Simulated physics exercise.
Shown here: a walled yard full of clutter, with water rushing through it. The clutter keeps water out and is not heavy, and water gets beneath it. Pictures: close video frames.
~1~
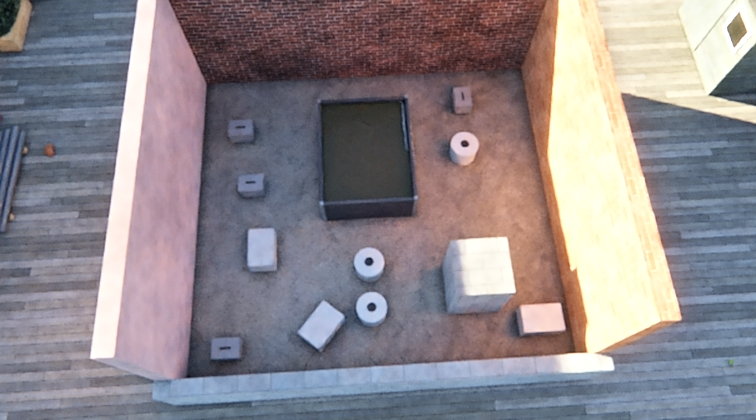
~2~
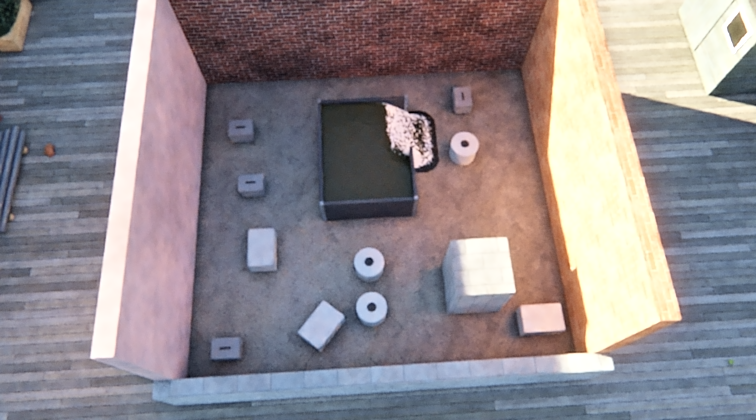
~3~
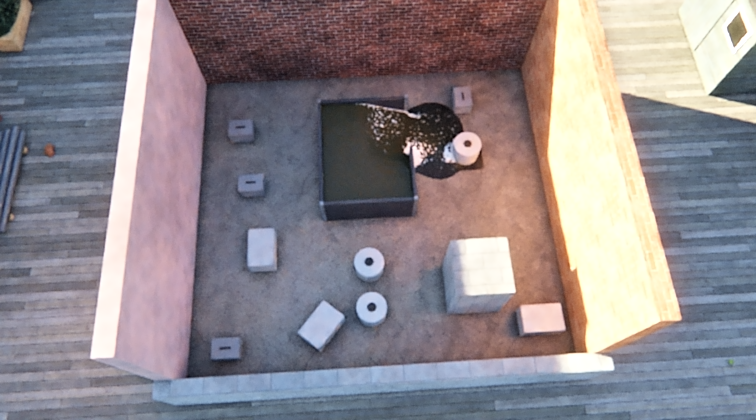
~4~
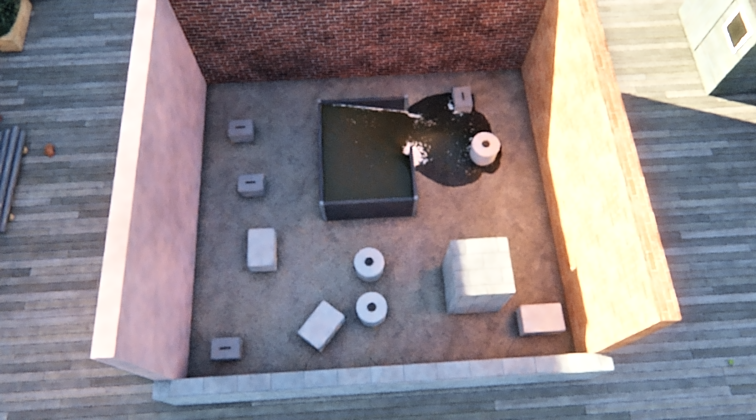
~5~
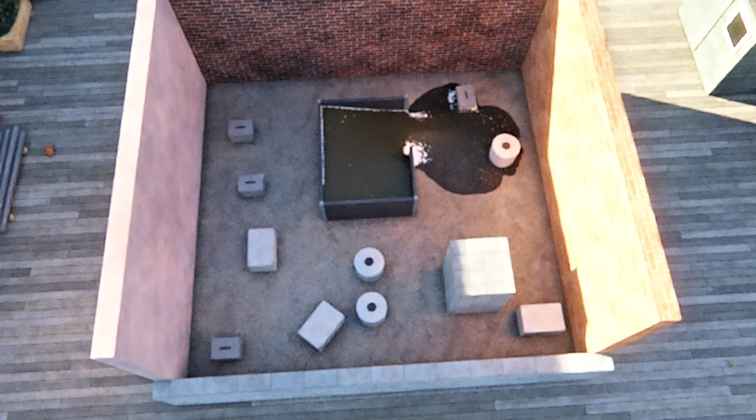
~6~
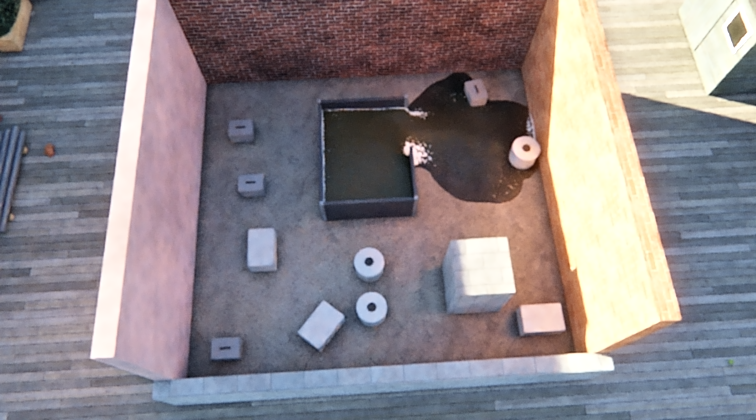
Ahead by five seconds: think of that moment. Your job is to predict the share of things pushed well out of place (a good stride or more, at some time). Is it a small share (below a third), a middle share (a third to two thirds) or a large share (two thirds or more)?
A small share, below a third.
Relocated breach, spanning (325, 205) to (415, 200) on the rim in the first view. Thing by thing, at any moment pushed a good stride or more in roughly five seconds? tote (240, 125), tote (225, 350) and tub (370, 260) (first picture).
In the order asked: Goes the distance, then goes the distance, then goes the distance.
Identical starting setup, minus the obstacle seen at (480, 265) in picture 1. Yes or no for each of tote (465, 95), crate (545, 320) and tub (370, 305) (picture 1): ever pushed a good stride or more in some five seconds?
One at a time: The first traveled far, the second traveled far, the third remained nearby.
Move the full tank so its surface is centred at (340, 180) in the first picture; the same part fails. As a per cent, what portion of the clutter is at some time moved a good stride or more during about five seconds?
About 30 in a hundred.
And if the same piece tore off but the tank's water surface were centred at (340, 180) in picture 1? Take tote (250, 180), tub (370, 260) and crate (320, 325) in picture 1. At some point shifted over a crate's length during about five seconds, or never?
Taking them in order, fell short, fell short, fell short.
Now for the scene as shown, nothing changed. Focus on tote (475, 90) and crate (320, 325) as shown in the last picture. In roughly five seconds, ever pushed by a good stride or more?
One by one, first passed the mark, second never cleared it.
A moment on, 2 of 10 are well off their spots; 1 afloat.
Next, 2 of 10 are well off their spots; 2 afloat.
Later, 2 of 10 are well off their spots; 3 afloat.
In the end, 2 of 10 are well off their spots, and 2 have been at some point; 3 afloat.
